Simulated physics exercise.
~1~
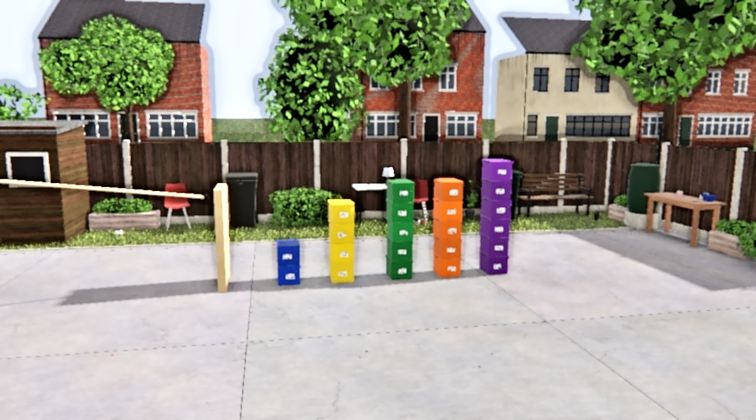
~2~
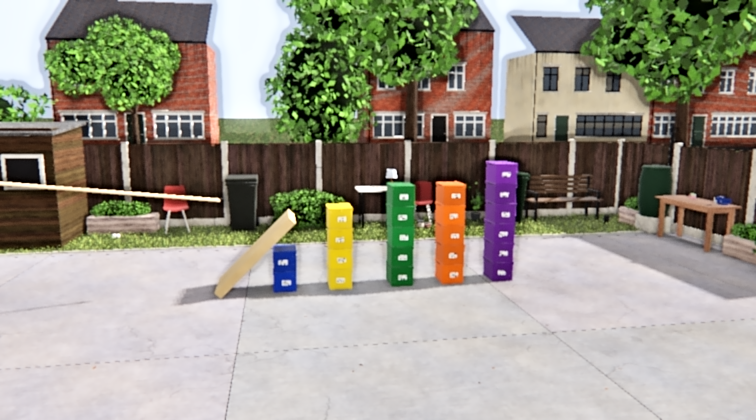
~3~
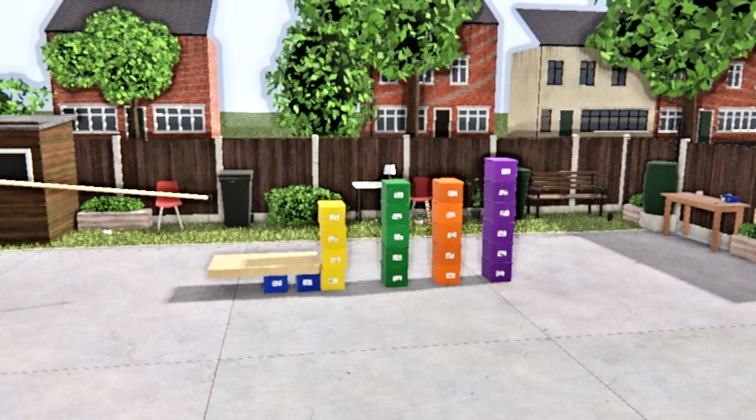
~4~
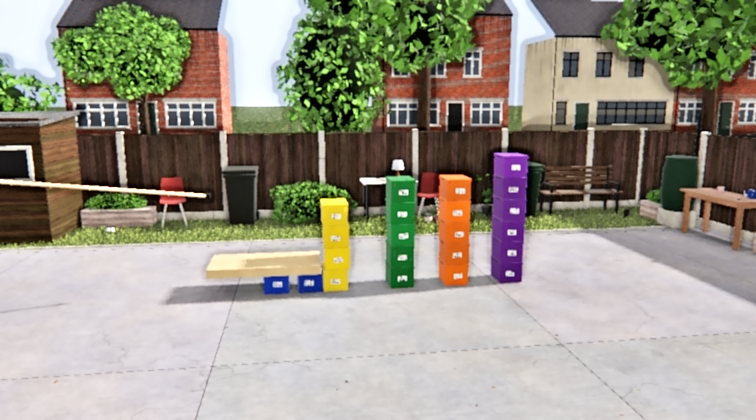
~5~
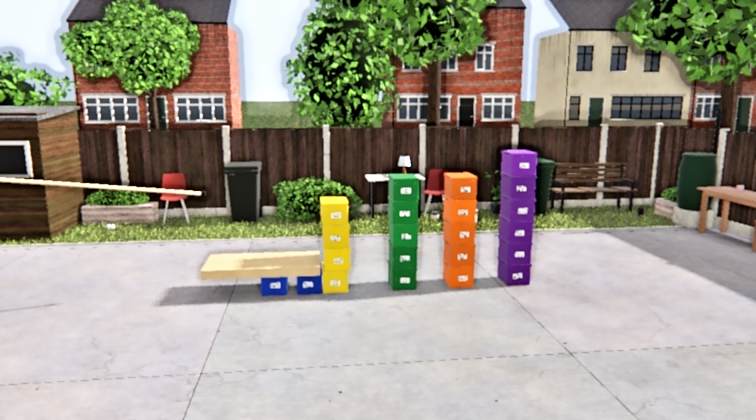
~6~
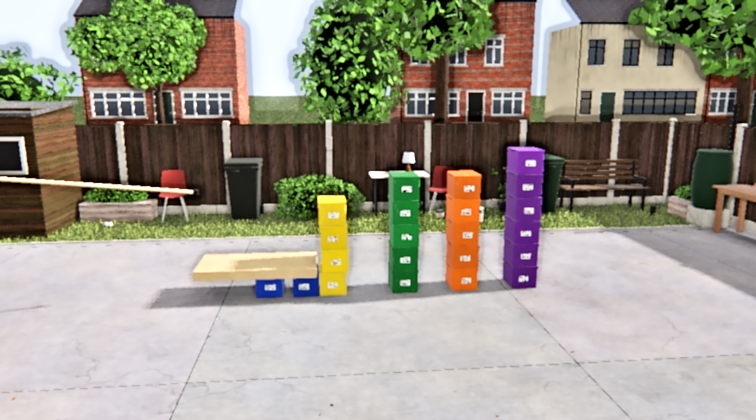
A wooden board tips right, knocks down the blue stack's top tote, and lies flat.
